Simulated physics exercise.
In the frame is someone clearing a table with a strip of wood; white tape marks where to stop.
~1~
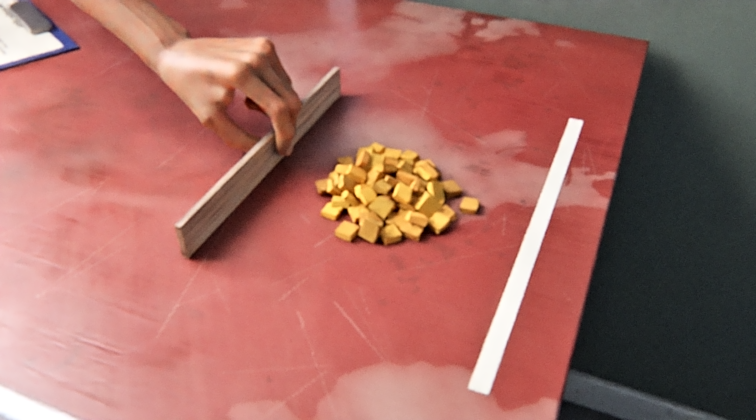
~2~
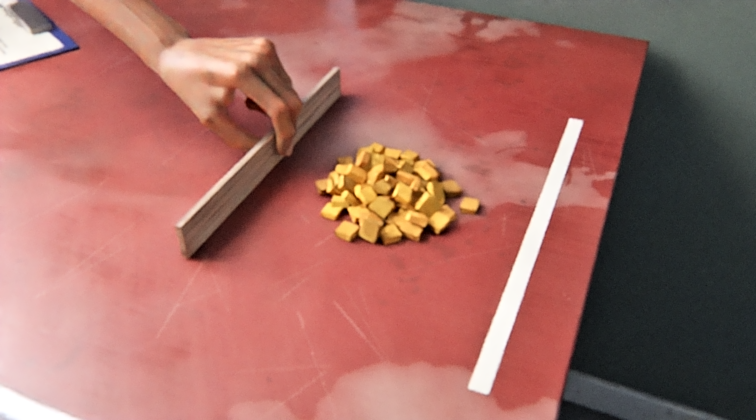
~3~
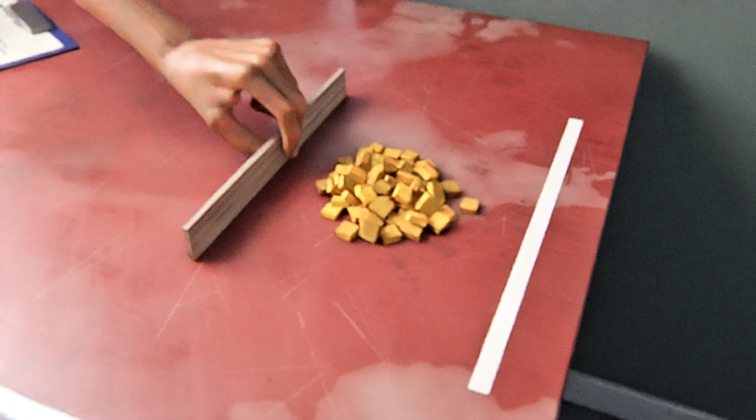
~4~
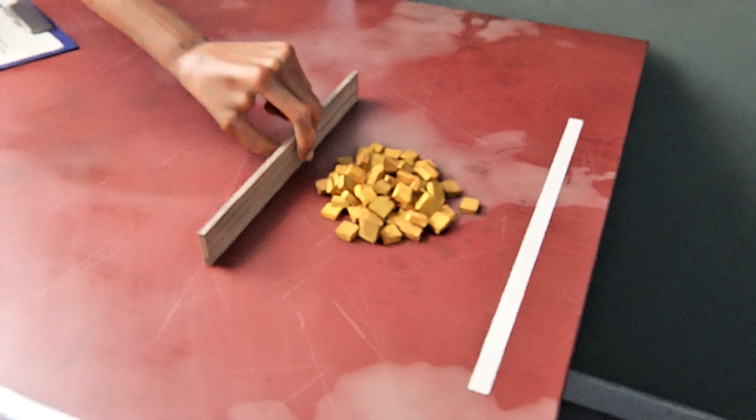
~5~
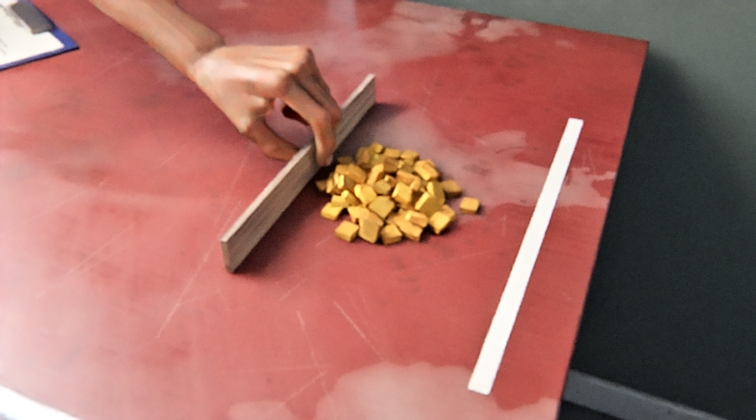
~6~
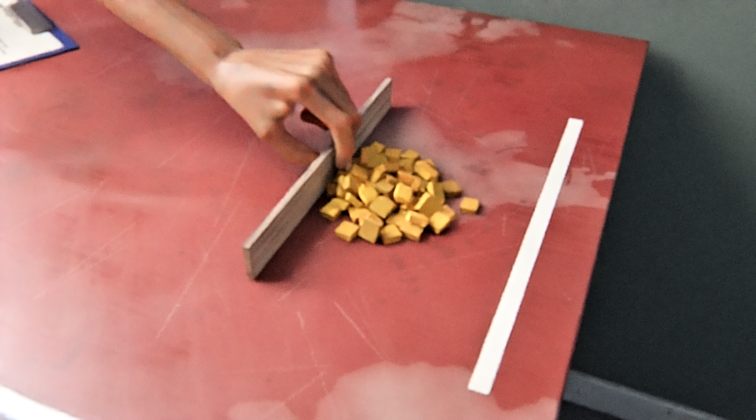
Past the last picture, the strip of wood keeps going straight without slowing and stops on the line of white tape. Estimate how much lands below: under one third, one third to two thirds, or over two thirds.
I expect a third to two thirds of it to fall off the end.
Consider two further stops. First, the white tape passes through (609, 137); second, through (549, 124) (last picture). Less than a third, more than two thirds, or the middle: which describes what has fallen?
For the first place it's above two thirds, and for the second it's less than a third.
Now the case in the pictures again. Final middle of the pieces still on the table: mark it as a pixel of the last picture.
(569, 252) or thereabouts.
Soon, strip of wood still moving, near (441, 175); heap all on the table, its front near (538, 223).
A while on, strip of wood stopped at the white tape; heap about a quarter over the edge.
Towards the end, strip of wood stopped at the white tape; heap about half over the edge.
Finally, strip of wood stopped at the white tape; heap about half over the edge.
